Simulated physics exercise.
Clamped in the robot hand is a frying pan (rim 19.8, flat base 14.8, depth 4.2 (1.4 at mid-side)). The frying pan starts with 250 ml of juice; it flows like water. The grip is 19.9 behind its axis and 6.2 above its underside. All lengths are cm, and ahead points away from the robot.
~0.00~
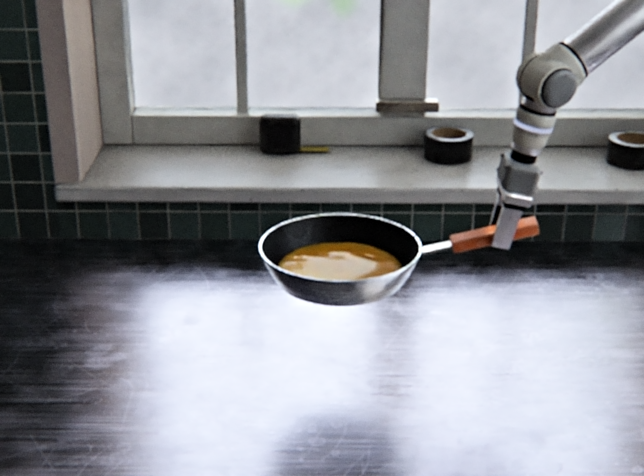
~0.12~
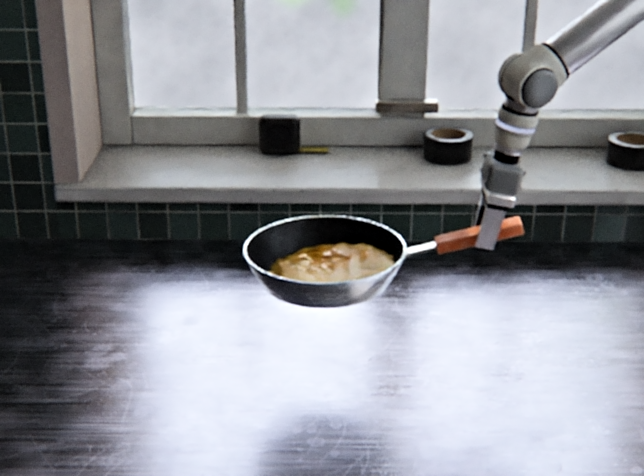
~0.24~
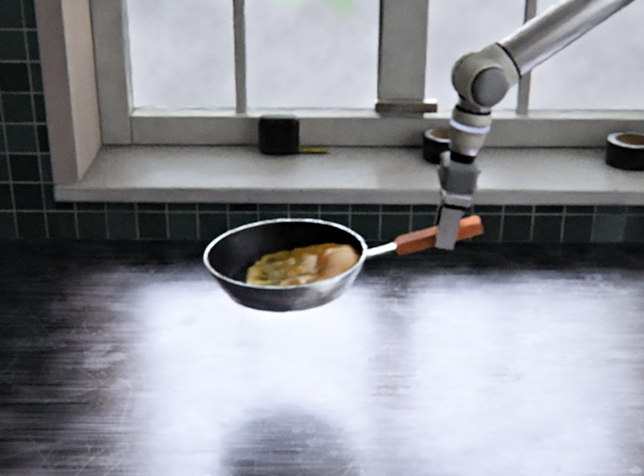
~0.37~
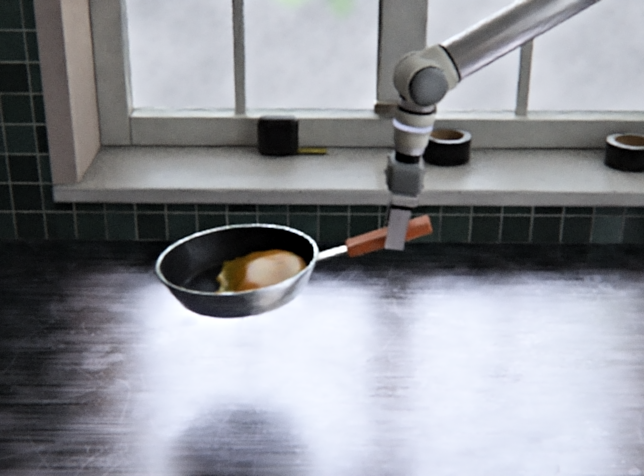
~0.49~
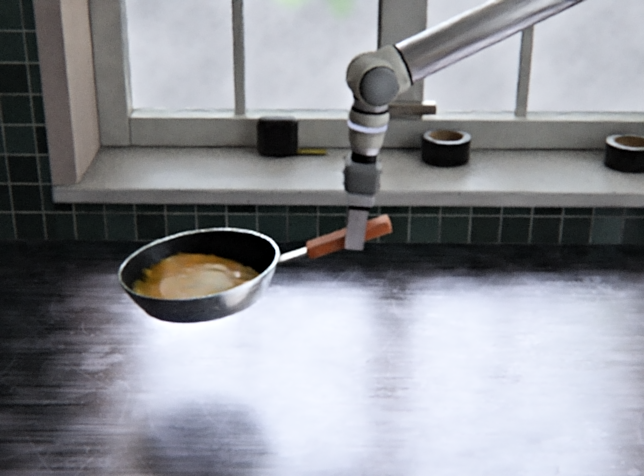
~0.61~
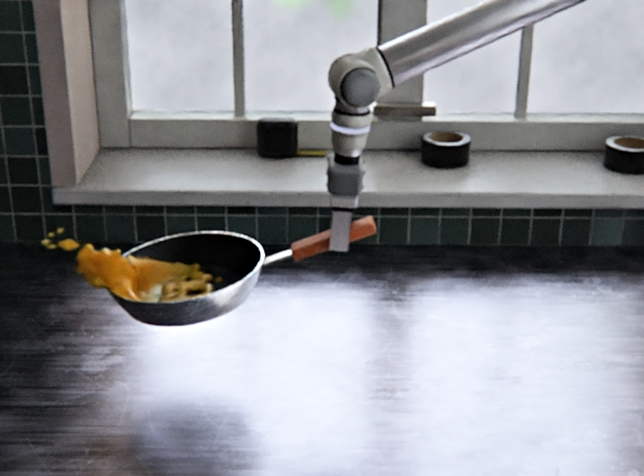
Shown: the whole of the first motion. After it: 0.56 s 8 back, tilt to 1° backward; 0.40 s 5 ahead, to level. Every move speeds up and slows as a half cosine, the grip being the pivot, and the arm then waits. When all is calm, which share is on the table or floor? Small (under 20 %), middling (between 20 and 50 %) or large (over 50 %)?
A middling share, between 20 and 50 %, ends on the table or floor.
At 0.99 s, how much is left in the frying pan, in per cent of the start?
About 70 %.
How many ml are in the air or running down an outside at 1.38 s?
About 0 ml.
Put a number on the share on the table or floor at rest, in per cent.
About 30 %.
By 0.99 s, level, liquid up to 16 above the table; 175 ml in the frying pan, 75 ml on the table or floor.
By 1.38 s, level, liquid up to 15 above the table; 175 ml in the frying pan, 75 ml on the table or floor.
By 1.77 s, level, liquid up to 16 above the table; 175 ml in the frying pan, 75 ml on the table or floor.
By 2.57 s, level, liquid up to 15 above the table; 175 ml in the frying pan, 75 ml on the table or floor.
Final state, 175 ml in the frying pan, 75 ml on the table or floor. That is 31 % on the table or floor.
